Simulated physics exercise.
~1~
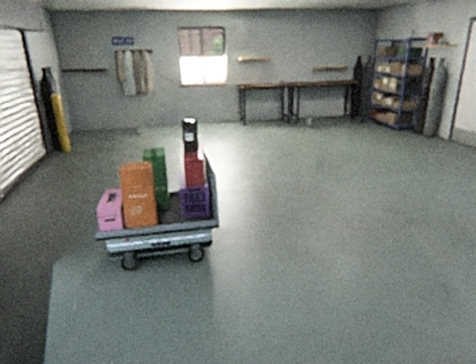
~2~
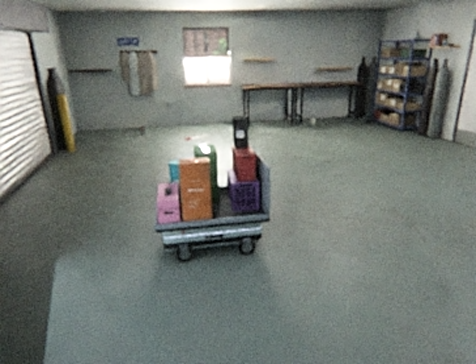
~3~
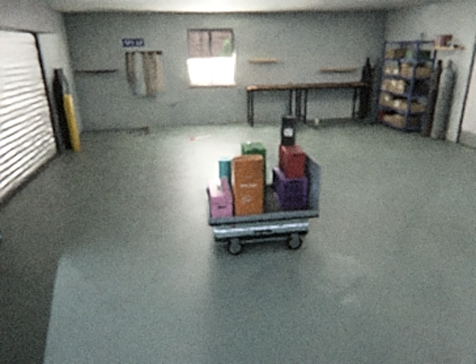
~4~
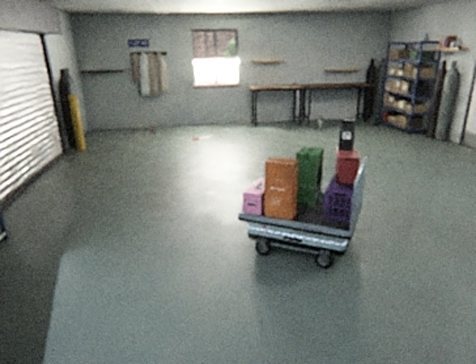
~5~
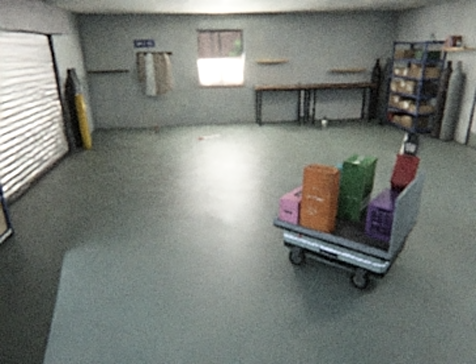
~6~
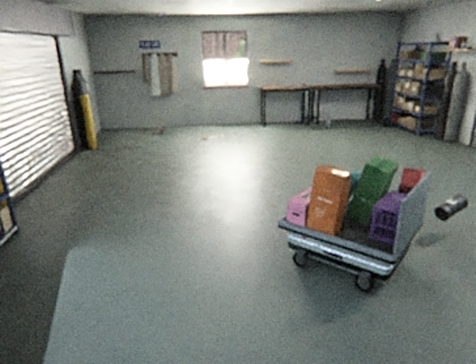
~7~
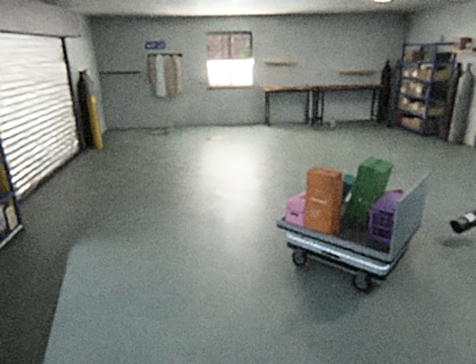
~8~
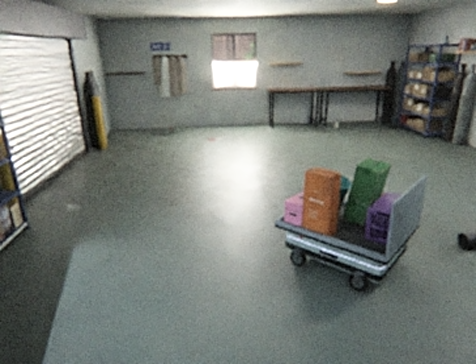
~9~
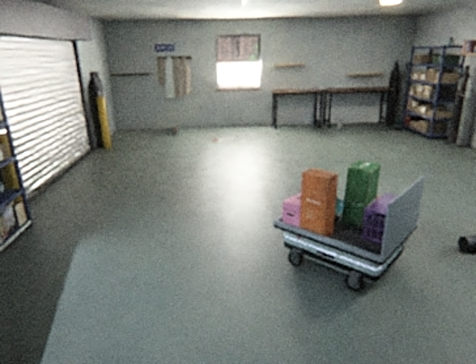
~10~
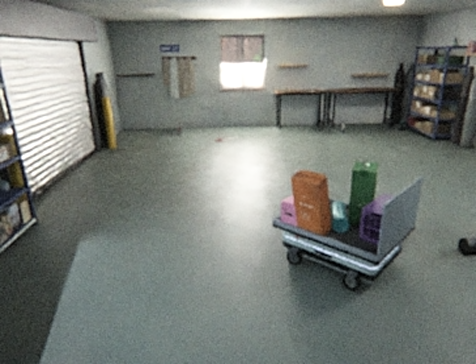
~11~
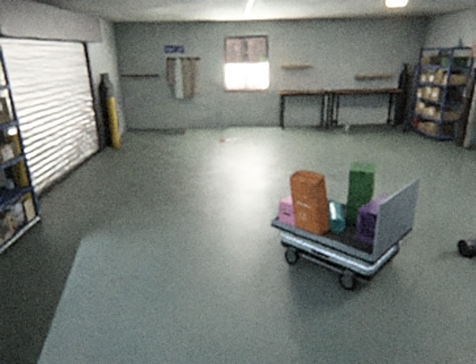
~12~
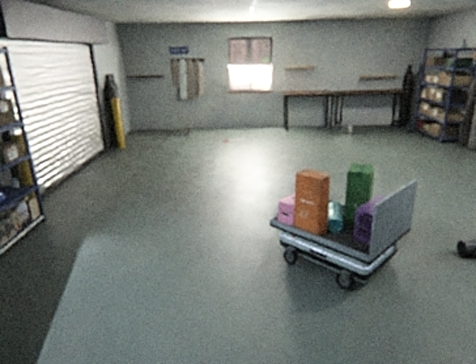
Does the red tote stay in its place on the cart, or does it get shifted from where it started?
It gets shifted. The red tote tips over as the cart turns and stops, and it ends up off the deck.
Loaded cart rolling right and turning to a stop, black canister and red tote tumbling off, turquoise canister toppling aboard.
